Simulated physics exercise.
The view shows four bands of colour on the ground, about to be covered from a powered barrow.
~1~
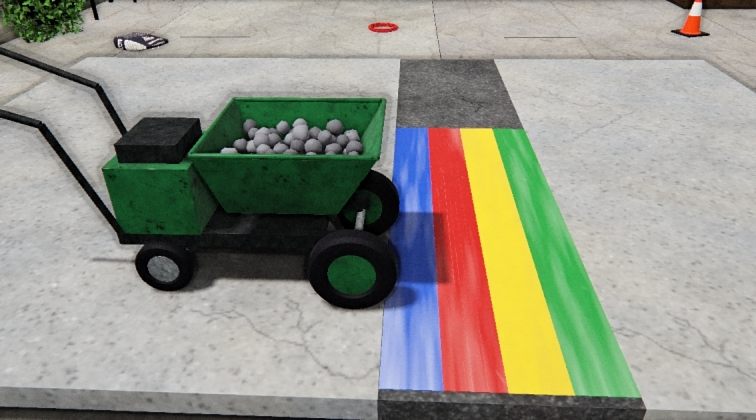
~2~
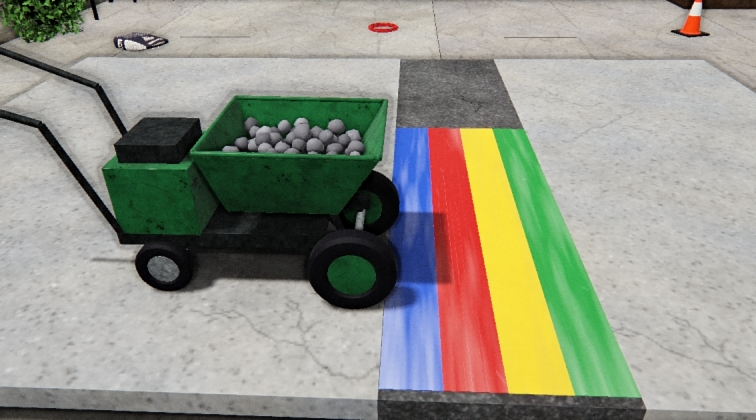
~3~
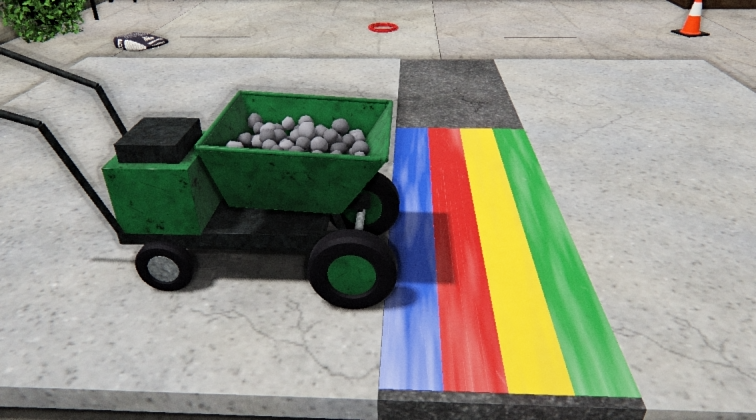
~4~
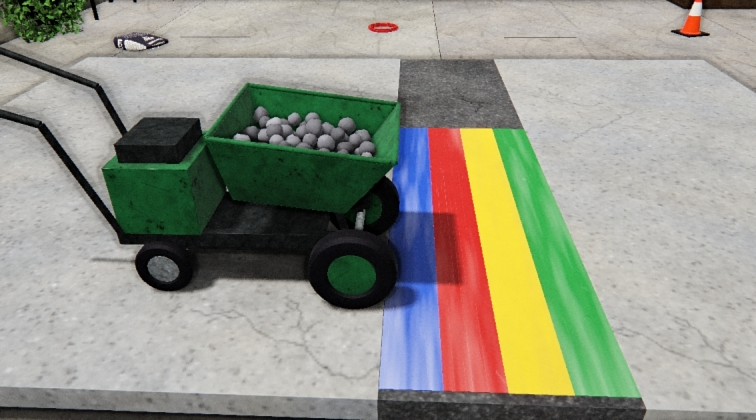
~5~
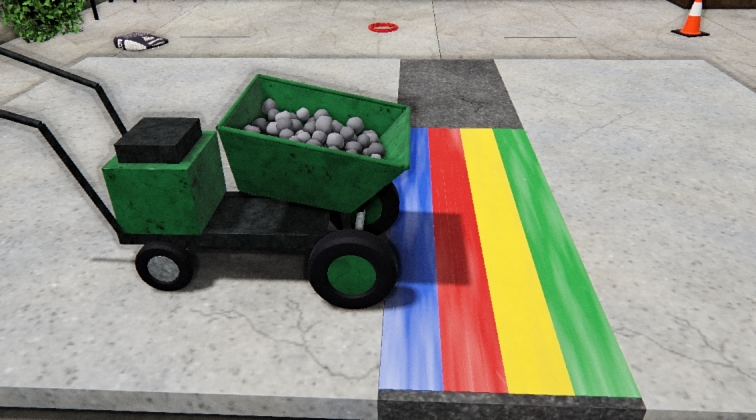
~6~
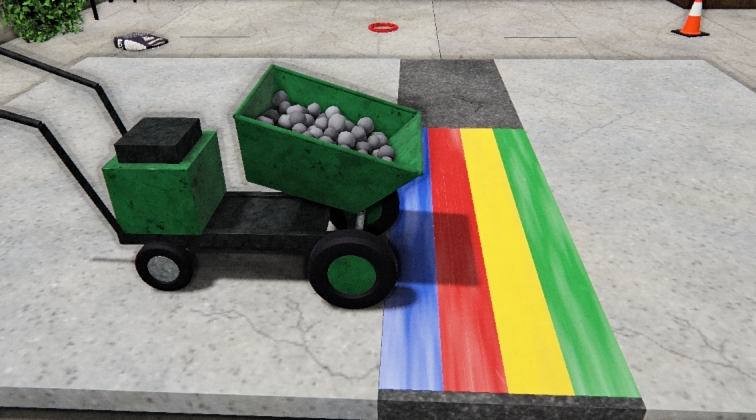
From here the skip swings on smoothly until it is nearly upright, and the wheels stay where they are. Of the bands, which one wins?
The yellow band wins.
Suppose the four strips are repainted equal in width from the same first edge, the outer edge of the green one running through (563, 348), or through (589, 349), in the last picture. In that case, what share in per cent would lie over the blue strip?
0 % and 0 %, near enough.
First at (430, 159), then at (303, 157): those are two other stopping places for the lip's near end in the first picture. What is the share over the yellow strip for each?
Around 30 % the first time and around 20 % the second.
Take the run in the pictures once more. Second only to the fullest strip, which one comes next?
Second place goes to the strip in green.
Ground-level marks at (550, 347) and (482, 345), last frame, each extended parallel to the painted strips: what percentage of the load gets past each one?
Roughly 40 and 90 percent.
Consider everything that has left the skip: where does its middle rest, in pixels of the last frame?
I'd mark it at roughly (524, 264).
Soon after the last picture, skip tipped steeply; all in the skip.
A little later, skip tipped right over; most in the skip; a stray few over the red strip; a small part over the yellow strip.
Later still, skip tipped right over; about a quarter in the skip; a stray few over the red strip; about half over the yellow strip; about a quarter over the green strip; a stray few off the paint.
By the end, skip tipped right over; none over the blue strip; about a quarter over the red strip; about half over the yellow strip; about a third over the green strip; a small part off the paint.
